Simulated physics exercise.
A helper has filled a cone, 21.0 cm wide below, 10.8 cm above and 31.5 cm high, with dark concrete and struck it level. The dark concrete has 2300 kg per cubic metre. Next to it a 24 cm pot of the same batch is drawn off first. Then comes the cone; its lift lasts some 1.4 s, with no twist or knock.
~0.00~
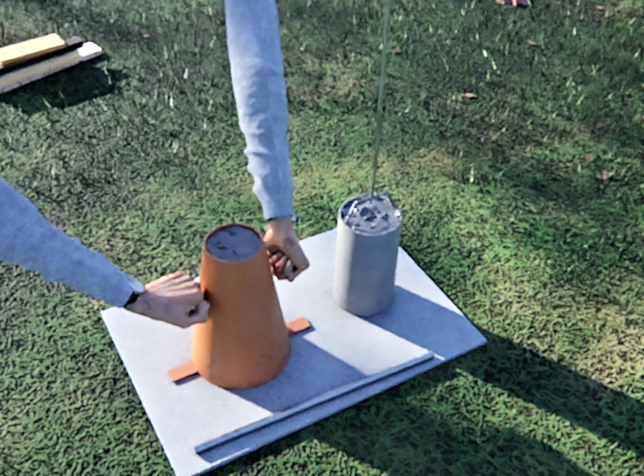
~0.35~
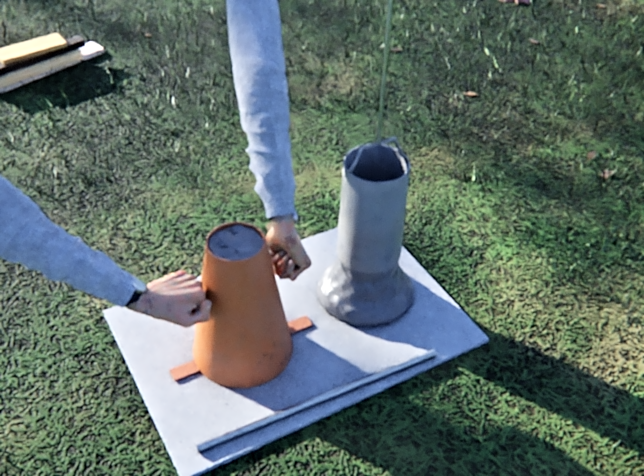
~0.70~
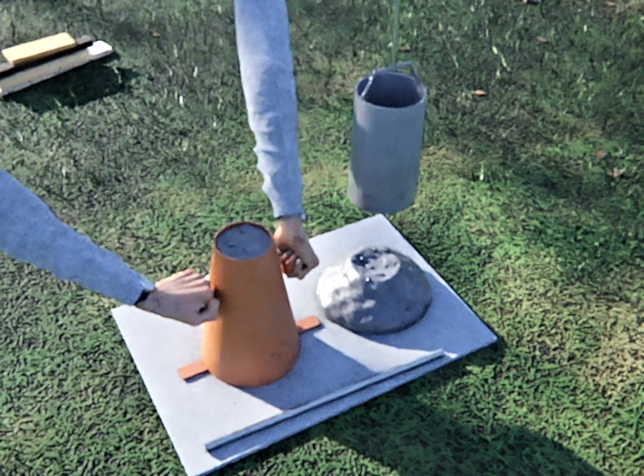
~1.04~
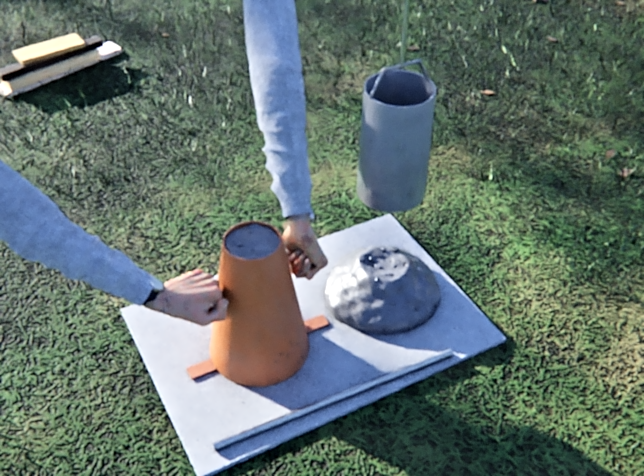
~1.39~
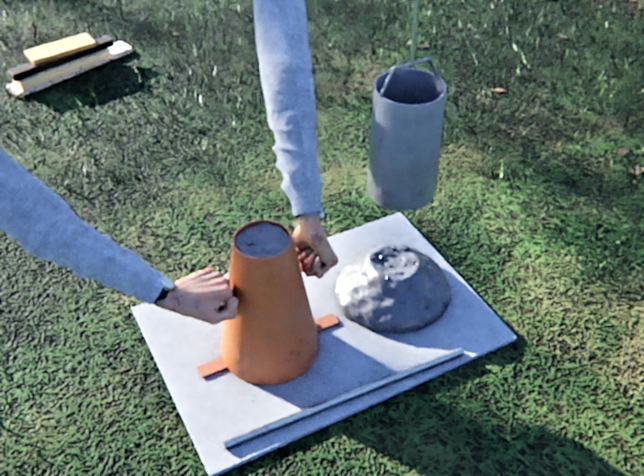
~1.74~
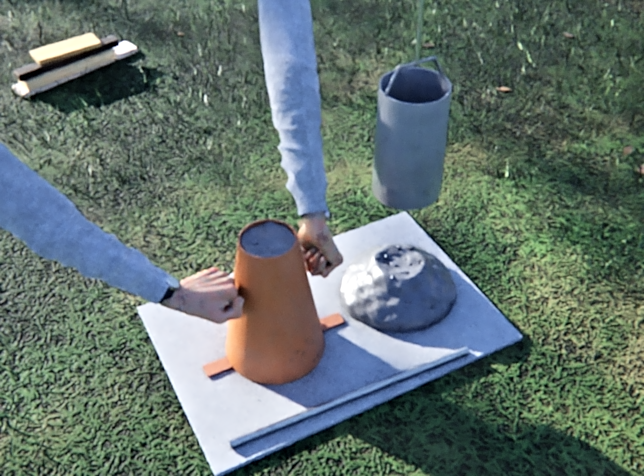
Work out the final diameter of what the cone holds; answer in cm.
Some 35 cm.
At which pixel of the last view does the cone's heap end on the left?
Near (195, 354).
After 2.1 s, the cone is up 7.8 cm; the dark concrete has come down 12 cm to 20 cm and is 28 cm wide.
After 2.4 s, the cone is up 18 cm; the dark concrete has come down 20 cm to 11 cm and is 35 cm wide.
After 2.8 s, the cone is up 32 cm; the dark concrete has come down 20 cm to 11 cm and is 35 cm wide.
After 3.2 s, the cone is clear; the dark concrete has come down 20 cm to 11 cm and is 35 cm wide.
After 3.9 s, at rest, the cone is clear; the dark concrete has come down 20 cm to 11 cm and is 35 cm wide.
